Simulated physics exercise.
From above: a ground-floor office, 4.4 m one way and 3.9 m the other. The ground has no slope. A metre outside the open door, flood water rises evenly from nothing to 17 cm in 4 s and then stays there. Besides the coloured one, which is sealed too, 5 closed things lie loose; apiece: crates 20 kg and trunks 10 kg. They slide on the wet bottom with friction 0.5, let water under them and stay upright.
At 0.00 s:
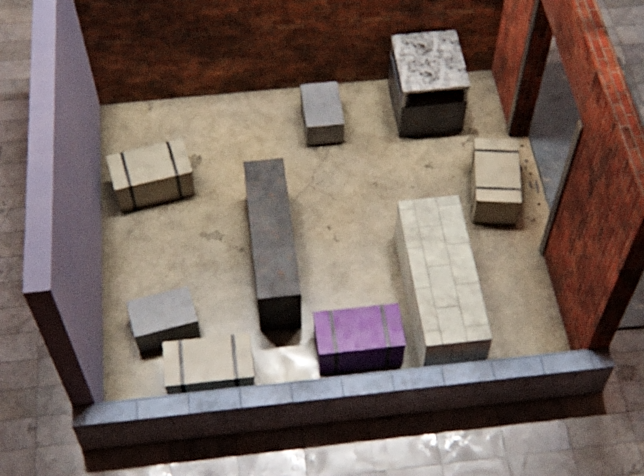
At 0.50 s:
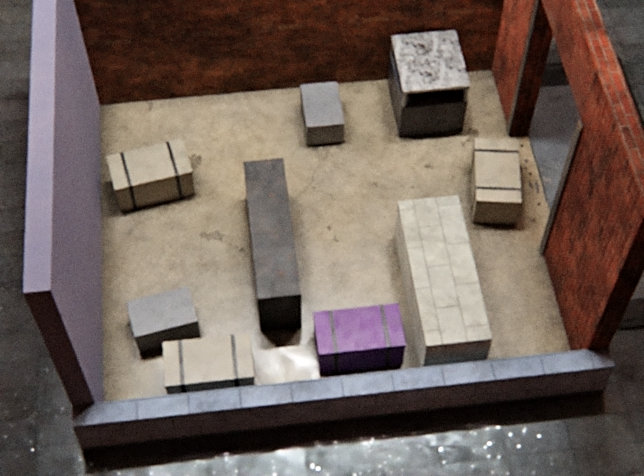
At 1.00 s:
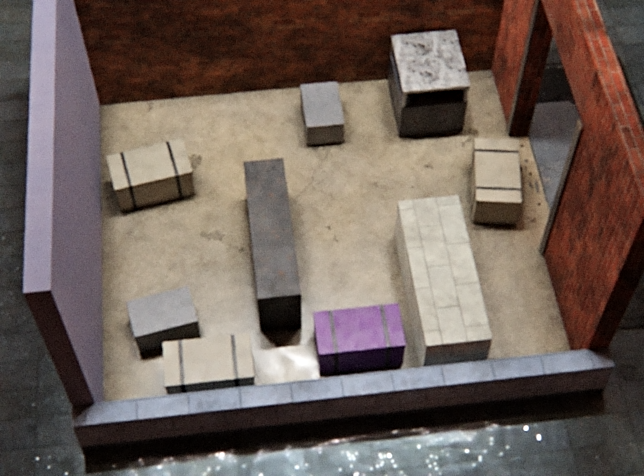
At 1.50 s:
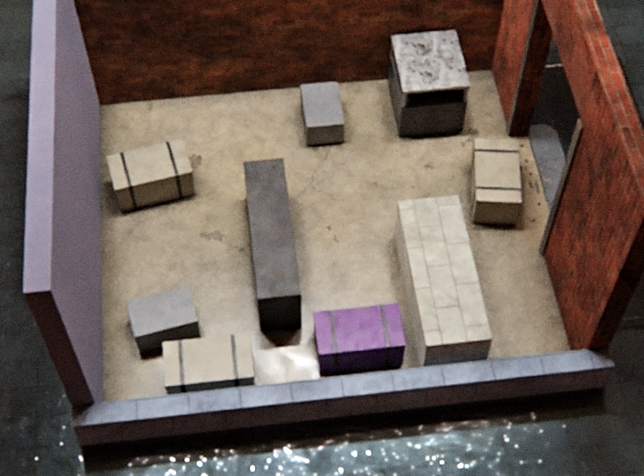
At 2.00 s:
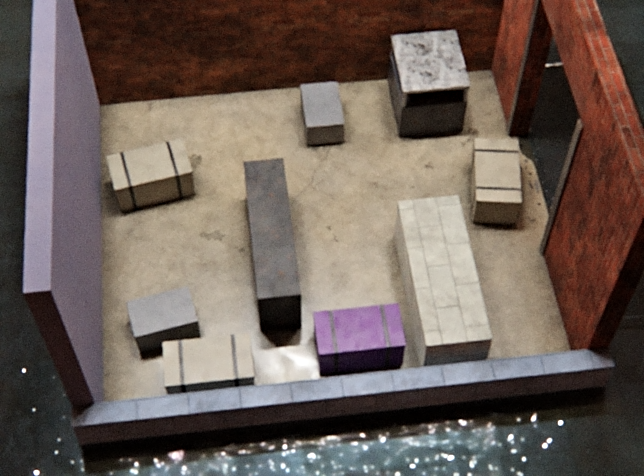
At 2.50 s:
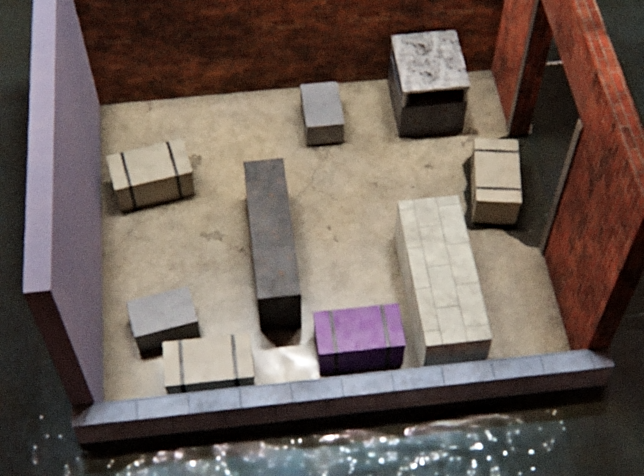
In a ground-floor office seen from above, dark, glinting water spreads over the paving outside and then edges in through the open doorway at right, while the purple trunk and the other boxes on the floor stay still.
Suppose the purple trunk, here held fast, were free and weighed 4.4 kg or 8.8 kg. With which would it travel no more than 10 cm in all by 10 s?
I expect that neither load is enough.
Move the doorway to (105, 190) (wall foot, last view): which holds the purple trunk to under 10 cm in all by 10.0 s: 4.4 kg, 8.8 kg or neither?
In that case neither weight holds it.
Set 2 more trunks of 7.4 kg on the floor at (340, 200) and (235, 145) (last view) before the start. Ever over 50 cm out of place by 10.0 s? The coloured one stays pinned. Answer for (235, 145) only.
It is more.
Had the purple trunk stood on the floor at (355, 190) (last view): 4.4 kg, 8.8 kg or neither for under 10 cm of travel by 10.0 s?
Neither is enough.
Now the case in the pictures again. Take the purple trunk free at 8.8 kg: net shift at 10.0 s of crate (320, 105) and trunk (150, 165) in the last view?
In that order: 10 cm, 120 cm.
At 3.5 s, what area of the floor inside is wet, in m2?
About 1.5 m2.
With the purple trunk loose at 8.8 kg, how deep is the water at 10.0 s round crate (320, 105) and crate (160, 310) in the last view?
Roughly 7 and 5 cm.
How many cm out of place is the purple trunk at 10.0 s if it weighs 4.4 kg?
About 20 cm.
After 3.5 s the purple trunk would be 0 cm from its start with 4.4 kg and 0 cm from its start with 8.8 kg; 0 cm of water round it then.
After 4.5 s the purple trunk would be 0 cm from its start with 4.4 kg and 0 cm from its start with 8.8 kg; 0 cm of water round it then.
After 7.0 s the purple trunk would be 18 cm from its start with 4.4 kg and 17 cm from its start with 8.8 kg; 3 cm of water round it then.
After 10.0 s the purple trunk would be 23 cm from its start with 4.4 kg and 84 cm from its start with 8.8 kg; 6 cm of water round it then.
